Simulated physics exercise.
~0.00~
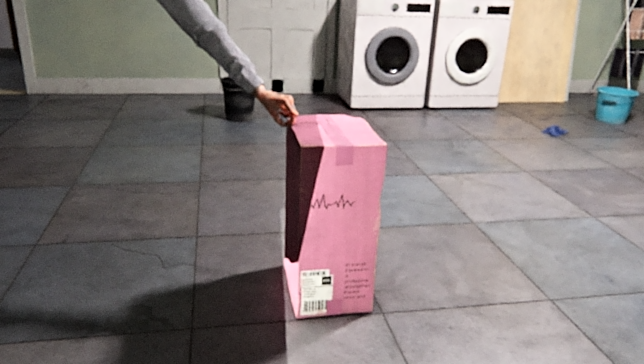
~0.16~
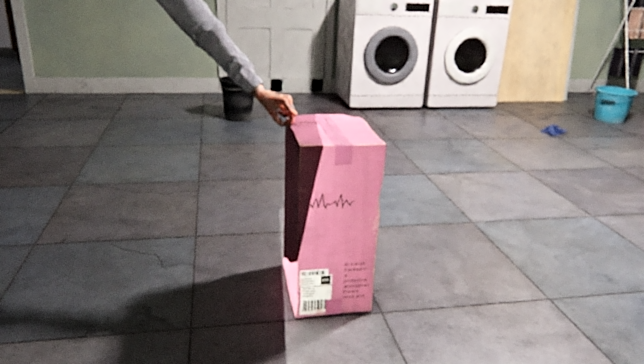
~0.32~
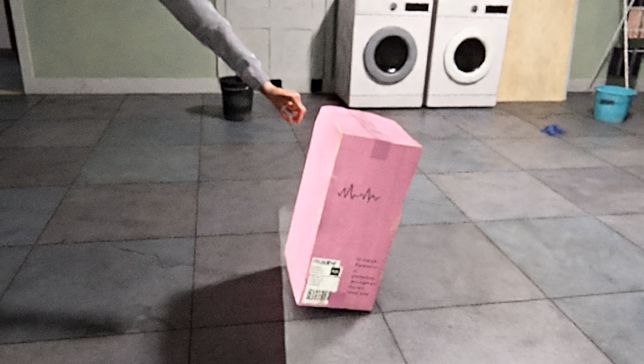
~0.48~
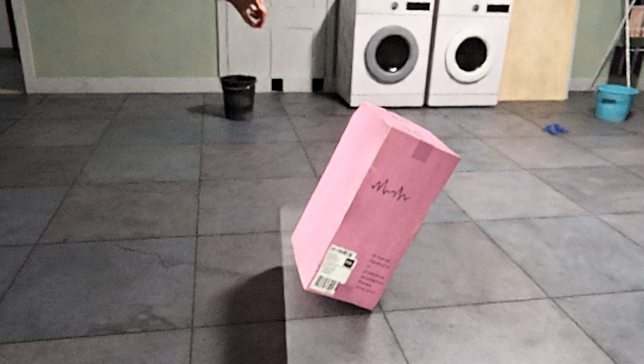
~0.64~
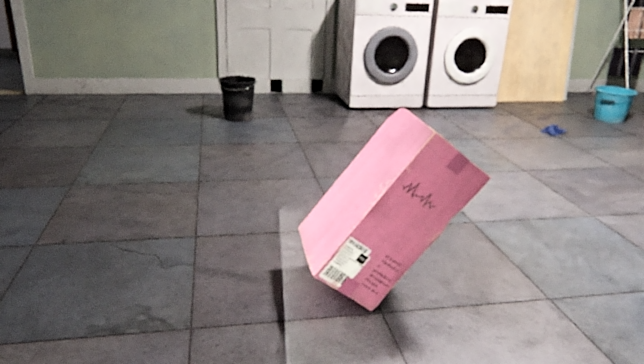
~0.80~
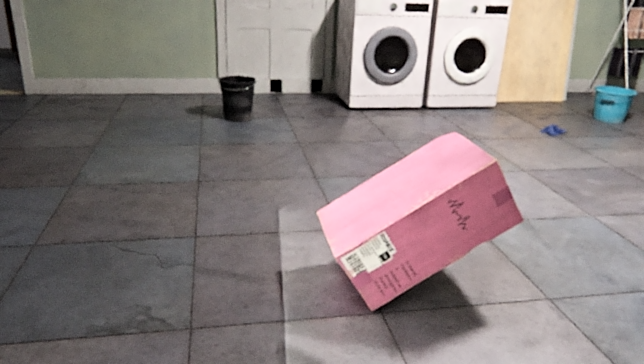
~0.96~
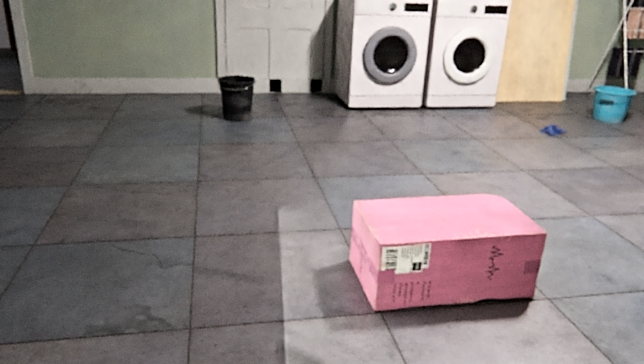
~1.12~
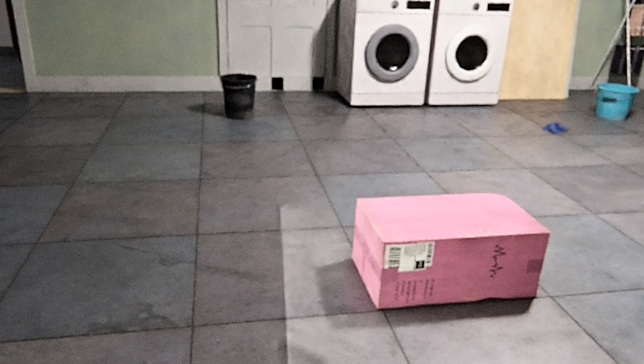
A person's arm in a grey sleeve reaches in from the upper left and rests a hand on top of a tall pink parcel standing on a dark tiled floor, seen from a slightly swaying handheld view. Behind it are two white front-loading machines, a black bucket to the left and a blue bucket at the far right. The parcel starts leaning to the right as the hand lets go and draws back out of view. It tilts further and further on its lower edge, then drops over and ends lying still on its side.
